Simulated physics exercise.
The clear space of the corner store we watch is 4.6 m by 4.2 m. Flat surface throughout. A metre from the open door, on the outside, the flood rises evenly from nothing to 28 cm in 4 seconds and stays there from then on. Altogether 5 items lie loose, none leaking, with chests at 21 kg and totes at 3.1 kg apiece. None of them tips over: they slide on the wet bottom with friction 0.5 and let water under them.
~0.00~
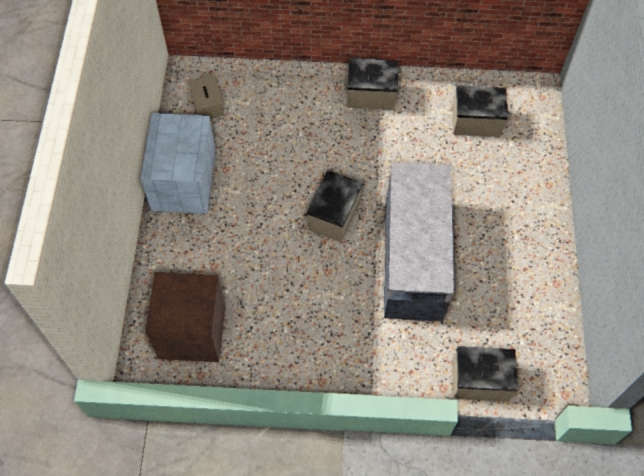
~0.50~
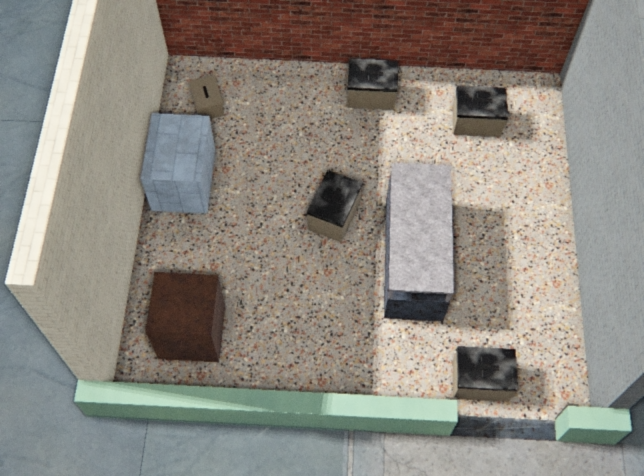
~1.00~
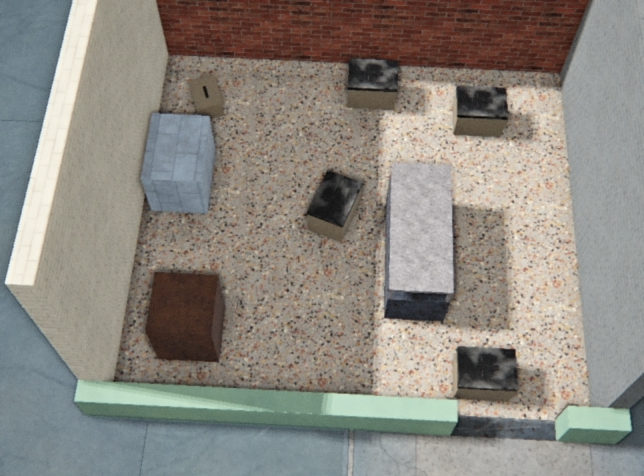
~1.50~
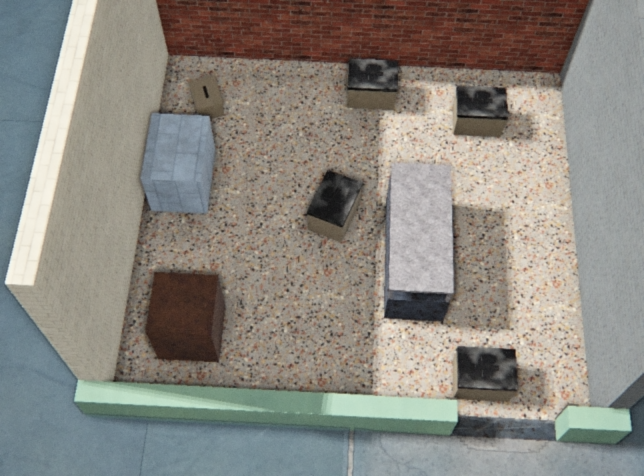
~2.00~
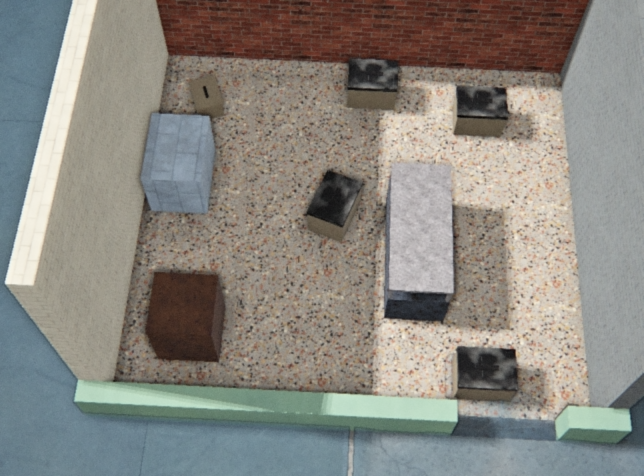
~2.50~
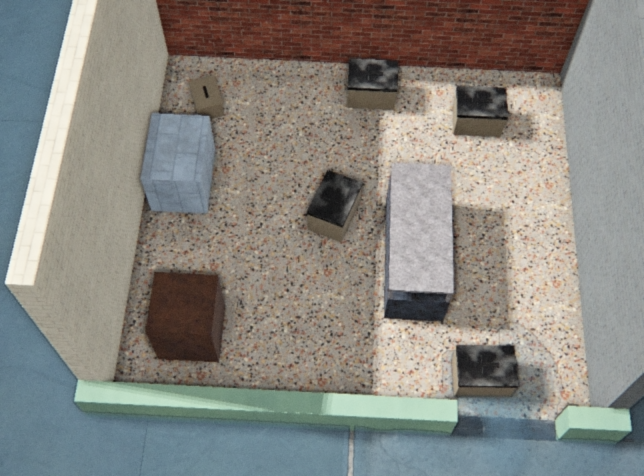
At the corner store, the pale ground outside turned blue as water spread along the front to the open doorway and just inside, while the boxes and blocks on the speckled floor stayed put.
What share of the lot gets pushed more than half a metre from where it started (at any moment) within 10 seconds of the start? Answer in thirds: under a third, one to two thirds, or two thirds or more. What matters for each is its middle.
One to two thirds.
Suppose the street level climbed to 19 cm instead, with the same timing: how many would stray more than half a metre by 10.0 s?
That would make 1 of them.
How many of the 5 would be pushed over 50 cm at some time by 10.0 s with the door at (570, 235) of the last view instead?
So the tally would be 2.
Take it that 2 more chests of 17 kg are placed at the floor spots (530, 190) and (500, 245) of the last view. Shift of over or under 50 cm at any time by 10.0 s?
Above the limit, then above the limit.
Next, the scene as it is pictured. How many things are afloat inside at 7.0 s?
2.
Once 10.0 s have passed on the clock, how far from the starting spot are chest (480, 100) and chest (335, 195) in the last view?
250 cm, 0 cm.
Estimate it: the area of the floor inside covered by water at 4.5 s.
7.0 m2.
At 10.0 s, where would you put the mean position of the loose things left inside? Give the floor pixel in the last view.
Close to (262, 135).
After 3.5 s 0 of 5 are over 50 cm from their spots; 0 afloat.
After 4.5 s 1 of 5 are over 50 cm from their spots; 0 afloat.
After 7.0 s 2 of 5 are over 50 cm from their spots; 2 afloat.
After 10.0 s 3 of 5 are over 50 cm from their spots, and 3 have been at some point; 2 afloat.
